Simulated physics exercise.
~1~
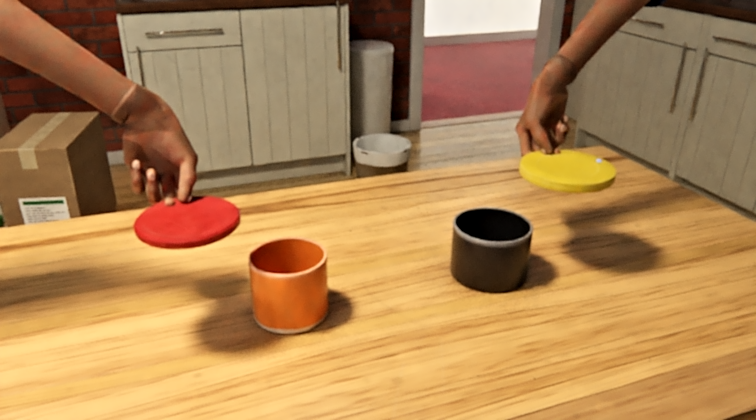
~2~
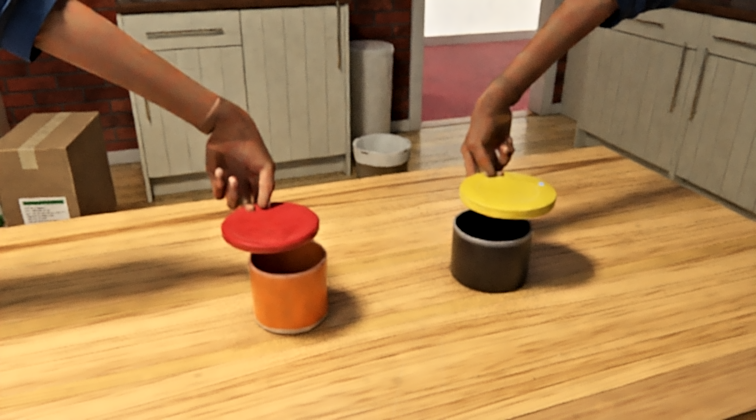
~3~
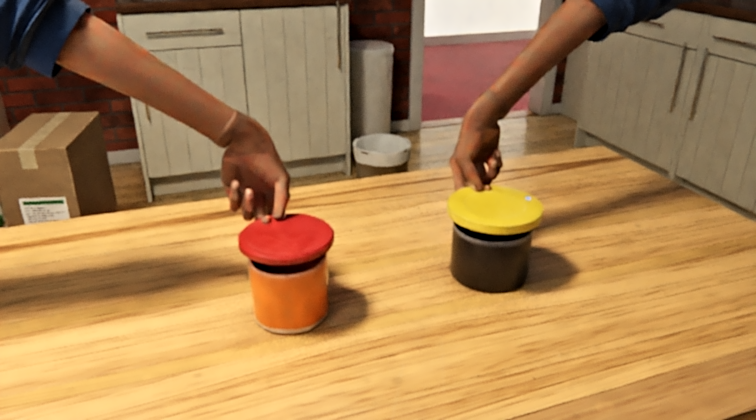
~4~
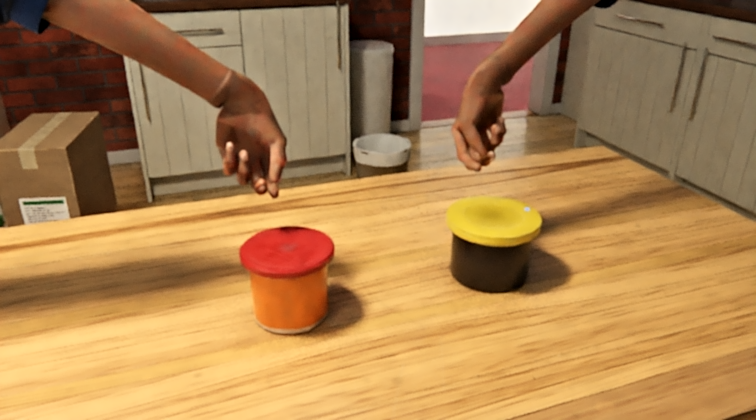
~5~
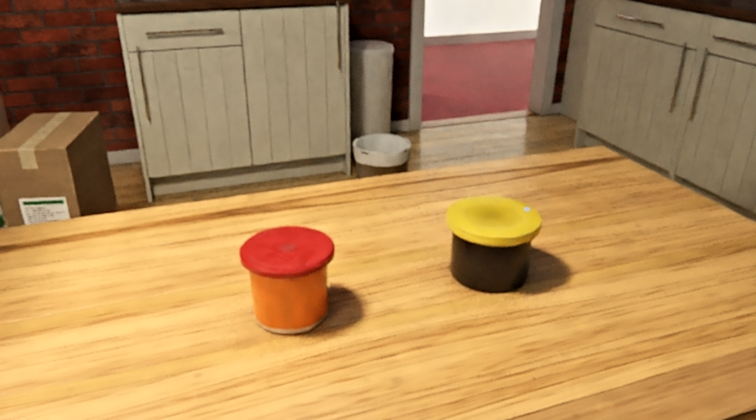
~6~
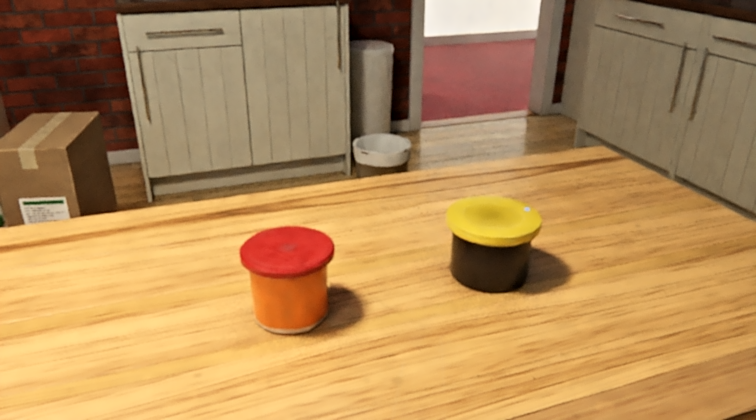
On a wooden table in a kitchen, an orange mug stands on the left and a black mug on the right, both open at the top. One hand holds a red lid beside the orange mug while another holds a yellow lid beside the black one. The red lid moves right and the yellow lid moves left until each hovers above its mug. Both hands lower the lids onto the rims, then let go and draw back out of view. The red and yellow lids stay in place, covering the two mugs.
